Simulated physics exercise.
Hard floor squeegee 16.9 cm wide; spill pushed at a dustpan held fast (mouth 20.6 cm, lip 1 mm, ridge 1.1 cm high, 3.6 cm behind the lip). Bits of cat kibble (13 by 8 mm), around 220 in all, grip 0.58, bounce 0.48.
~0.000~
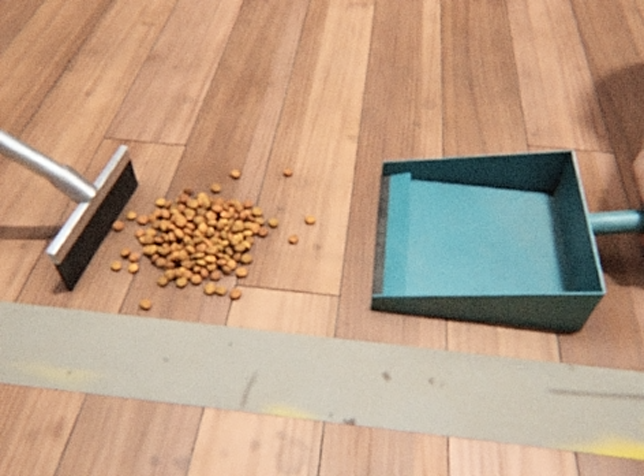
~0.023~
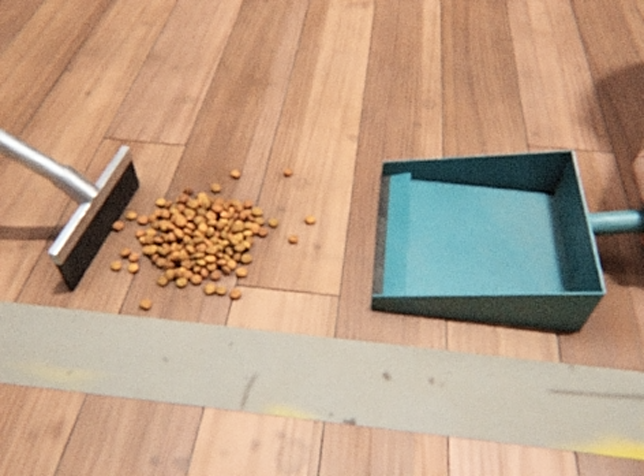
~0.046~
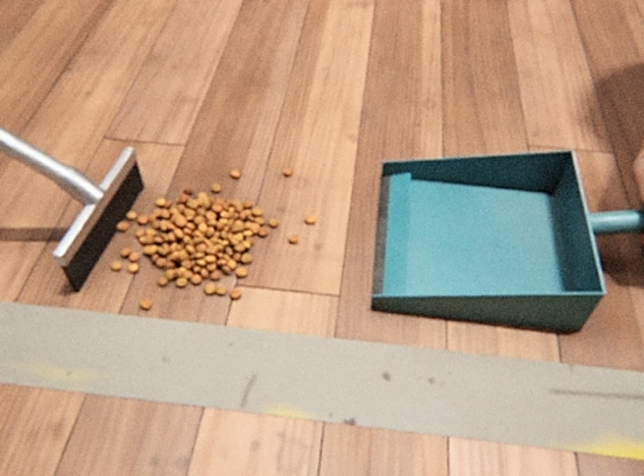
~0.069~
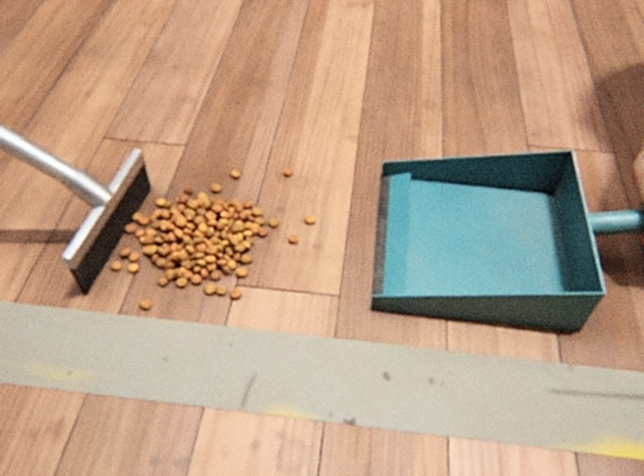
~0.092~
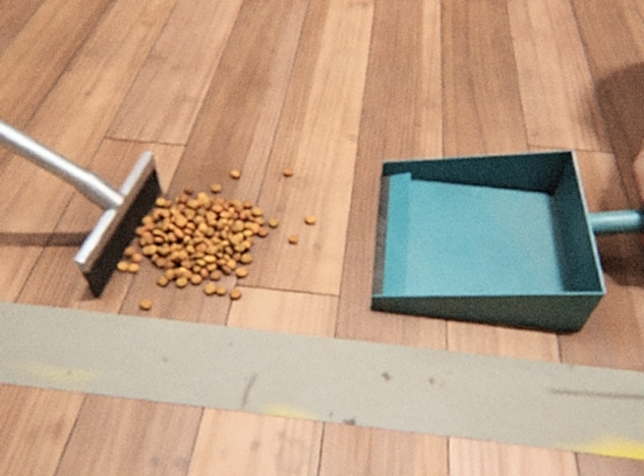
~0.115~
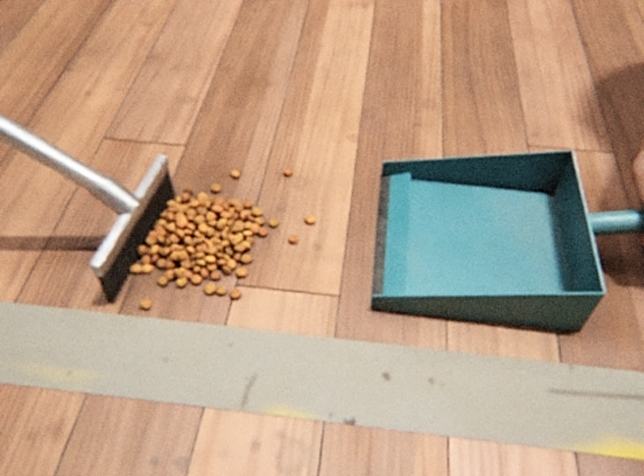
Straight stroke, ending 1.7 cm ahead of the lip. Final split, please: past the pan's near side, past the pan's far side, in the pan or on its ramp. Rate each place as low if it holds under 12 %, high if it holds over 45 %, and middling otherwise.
Past the pan's near side - middling; past the pan's far side - low; in the pan or on its ramp - middling.
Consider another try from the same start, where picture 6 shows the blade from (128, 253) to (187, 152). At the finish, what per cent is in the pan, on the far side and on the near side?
Pan 50, far 5, near 15.
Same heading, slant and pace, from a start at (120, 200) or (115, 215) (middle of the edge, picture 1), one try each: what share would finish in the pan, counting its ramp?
The two tries give about 40 % and about 40 %.
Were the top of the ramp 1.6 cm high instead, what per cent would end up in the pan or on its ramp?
That would give something like 25 per cent.
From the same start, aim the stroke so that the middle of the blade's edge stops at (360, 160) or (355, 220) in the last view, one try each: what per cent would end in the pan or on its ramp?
Around 5 per cent, and around 40 per cent.
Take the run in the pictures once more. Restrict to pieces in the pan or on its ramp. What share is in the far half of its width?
I'd put it near 10 per cent.
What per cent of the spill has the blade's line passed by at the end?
Near 20 percent, give or take.
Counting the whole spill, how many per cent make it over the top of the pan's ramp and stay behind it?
Around 10 percent.
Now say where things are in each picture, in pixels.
Blade from (56, 258) to (125, 155), moved 0.0 cm, 0 of the pieces shifted so far; middle of the pieces at (206, 232); pan at (487, 247), in the first frame.
Blade from (57, 258) to (127, 156), moved 0.2 cm, 0 of the pieces shifted so far; middle of the pieces at (206, 232), in the second frame.
Blade from (63, 260) to (132, 157), moved 0.8 cm, 1 of the pieces shifted so far; middle of the pieces at (206, 232), in the third frame.
Blade from (71, 262) to (139, 159), moved 1.9 cm, 2 of the pieces shifted so far; middle of the pieces at (206, 232), in the fourth frame.
Blade from (84, 266) to (150, 161), moved 3.3 cm, 9 of the pieces shifted so far; middle of the pieces at (206, 232), in the fifth frame.
Blade from (99, 270) to (164, 165), moved 5.1 cm, 45 of the pieces shifted so far; middle of the pieces at (207, 233); pan at (487, 247). The blade's pace is about 0.78 m/s, heading 11 degrees towards the viewer's side, in the sixth frame.
After 0.28 s, middle of the blade 14 cm from the lip; 0 % over the lip, far side 0 %, near side 15 %.
After 0.39 s, middle of the blade 6 cm from the lip; 0 % over the lip, far side 0 %, near side 25 %.
Then, at 0.63 s, middle of the blade 3 cm from the lip; 30 % over the lip, far side 0 %, near side 25 %.
In the end, at 1.1 s, near side 25 %, far side 0 %, pan 30 %, in front of the lip or behind the blade 45 %.
